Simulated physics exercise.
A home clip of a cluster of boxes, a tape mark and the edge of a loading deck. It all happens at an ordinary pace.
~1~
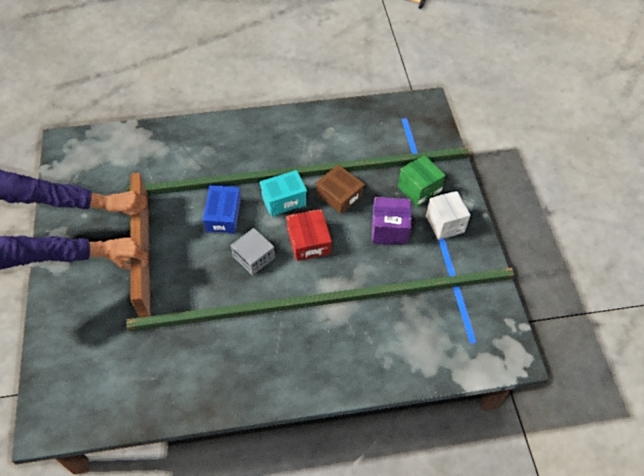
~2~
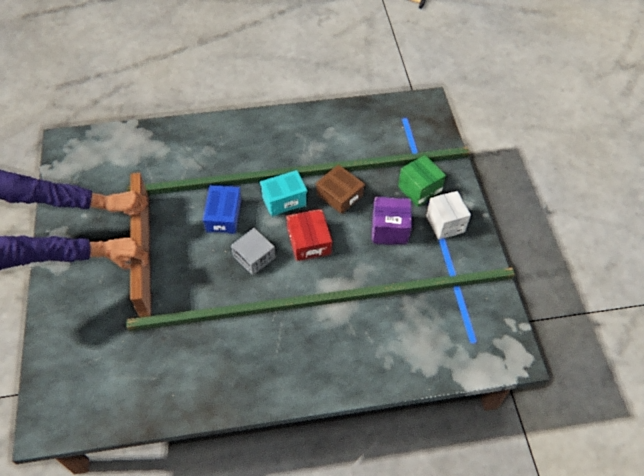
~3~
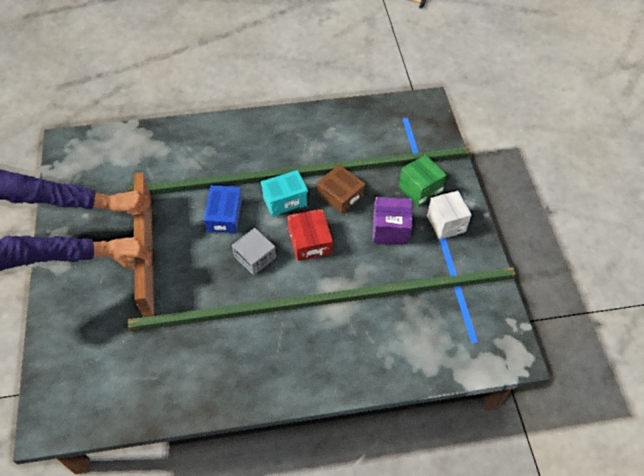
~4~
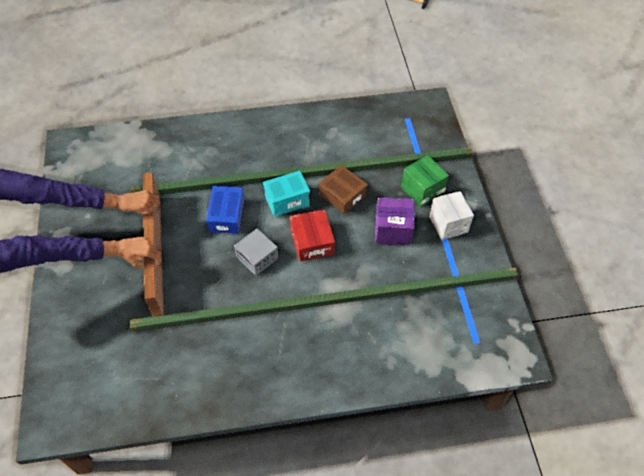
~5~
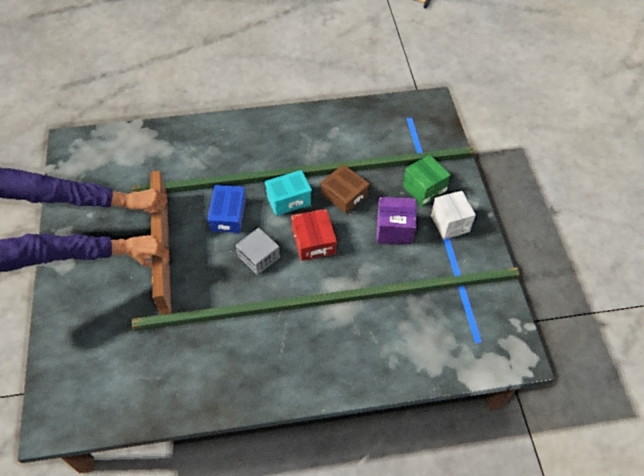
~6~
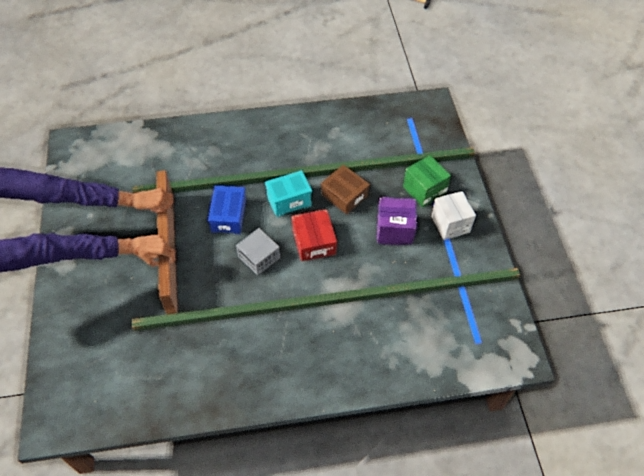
The clip opens on eight coloured boxes clustered between two green rails on a dark, tilted deck, with blue tape crossing near the right side. Two purple-sleeved arms grip an upright wooden plank at the left and slide it slightly rightward, narrowing the gap to the boxes, which stay practically still.
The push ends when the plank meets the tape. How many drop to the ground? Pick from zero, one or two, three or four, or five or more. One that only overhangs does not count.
The number that fall off is three or four.
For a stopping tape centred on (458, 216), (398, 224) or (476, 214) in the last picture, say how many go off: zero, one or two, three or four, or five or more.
One after another: 5 or more; either one or two; 5 or more.
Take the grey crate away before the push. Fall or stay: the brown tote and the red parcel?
The brown tote comes down, the red parcel holds on.
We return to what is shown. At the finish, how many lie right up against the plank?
The number is 2.
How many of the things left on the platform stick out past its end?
That would be 2.
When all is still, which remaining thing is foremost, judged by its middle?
The turquoise tote.
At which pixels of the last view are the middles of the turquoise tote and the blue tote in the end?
The turquoise tote at (479, 173), the blue tote at (446, 182).
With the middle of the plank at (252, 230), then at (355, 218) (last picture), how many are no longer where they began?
3 and 8.
Early on, none off yet; white parcel at rest near (453, 216); green box at rest near (426, 181); purple parcel at rest near (396, 222).
A while later, none off yet; white parcel travelled a little near (466, 214); green box travelled about its own width near (460, 180); purple parcel travelled about its own width near (434, 216).
Finally, the number that fall off is three or four; lost, brown tote, purple parcel, green box and white parcel.
